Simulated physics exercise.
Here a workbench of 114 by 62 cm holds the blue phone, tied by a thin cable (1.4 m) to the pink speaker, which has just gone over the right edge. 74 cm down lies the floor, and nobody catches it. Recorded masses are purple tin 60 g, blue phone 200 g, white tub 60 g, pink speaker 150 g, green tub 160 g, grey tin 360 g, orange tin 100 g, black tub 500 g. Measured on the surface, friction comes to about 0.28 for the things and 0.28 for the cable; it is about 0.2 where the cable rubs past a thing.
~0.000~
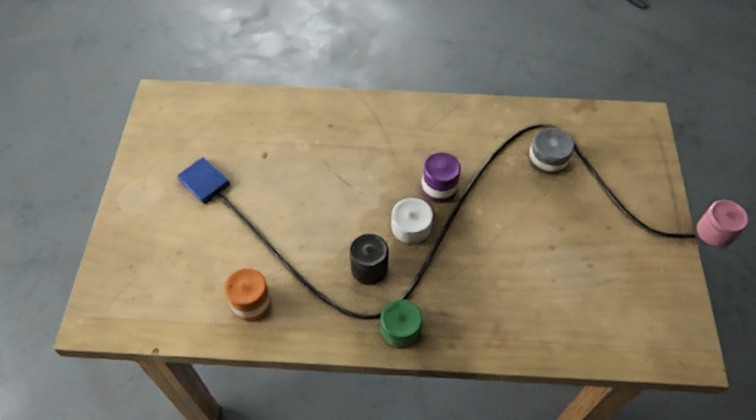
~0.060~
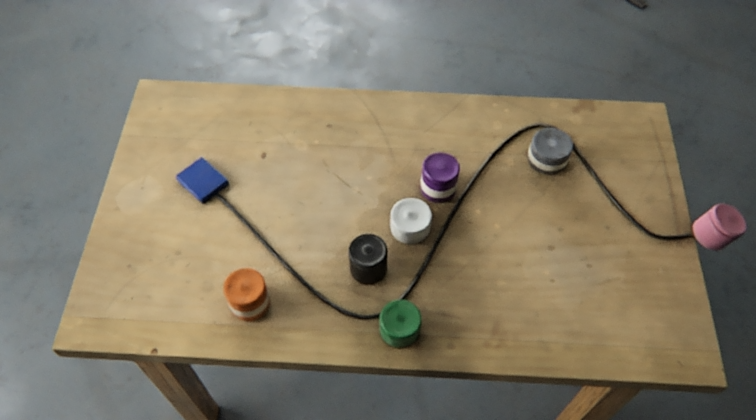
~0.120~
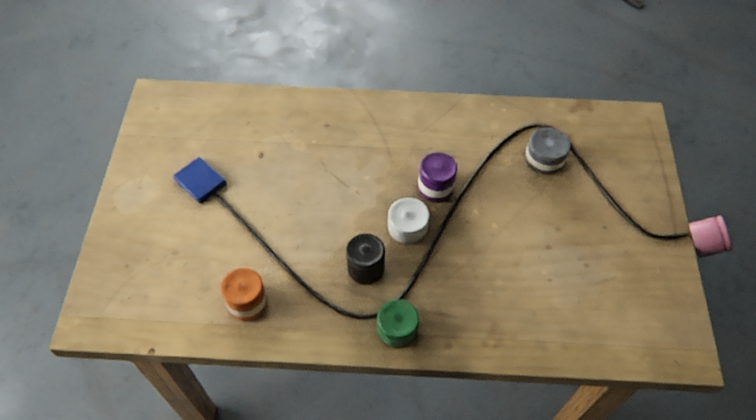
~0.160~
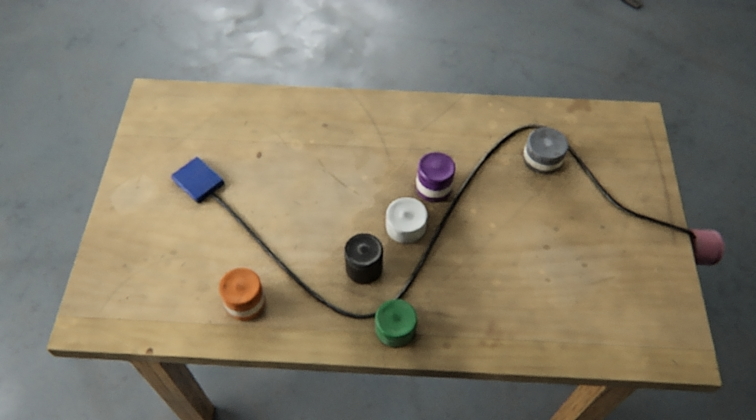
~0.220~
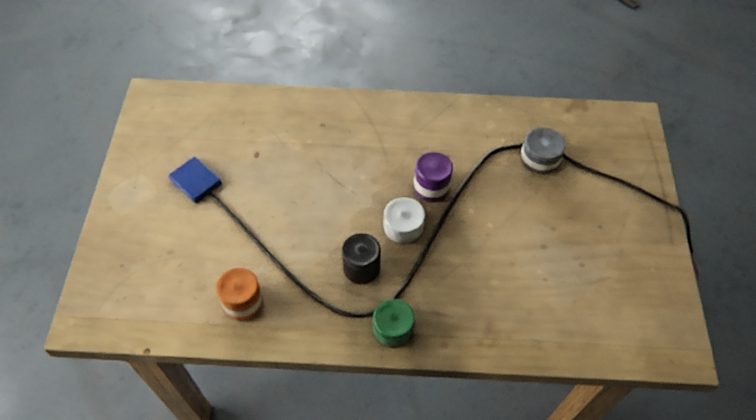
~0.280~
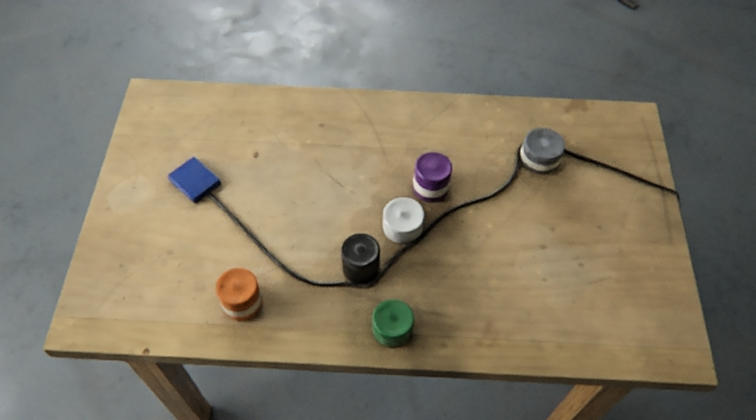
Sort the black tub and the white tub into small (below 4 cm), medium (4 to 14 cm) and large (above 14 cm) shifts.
Shifts - black tub: Small; white tub: Small.
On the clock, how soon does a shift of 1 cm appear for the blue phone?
Blue phone: 0.36 s.
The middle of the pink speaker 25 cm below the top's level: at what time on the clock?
Near 0.30 seconds.
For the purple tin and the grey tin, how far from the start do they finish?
Purple tin roughly 0 cm, grey tin roughly 4 cm.
At 0.5 s, the cable's tail end at (229, 201); pink speaker over the edge, blue phone 4 cm off its start, grey tin 3 cm off its start.
At 0.7 s, the cable's tail end at (247, 213); black tub 1 cm off its start, pink speaker over the edge, blue phone 9 cm off its start.
At 1.0 s, the cable's tail end at (256, 218); black tub 1 cm off its start at (361, 243), pink speaker over the edge, blue phone 11 cm off its start at (237, 203).
At 1.2 s, the cable's tail end at (264, 223); black tub 1 cm off its start, pink speaker over the edge, blue phone 13 cm off its start.
At 2.4 s, the cable's tail end at (286, 236); black tub 2 cm off its start at (361, 242), white tub 1 cm off its start at (402, 212), pink speaker over the edge, blue phone 18 cm off its start at (266, 221).
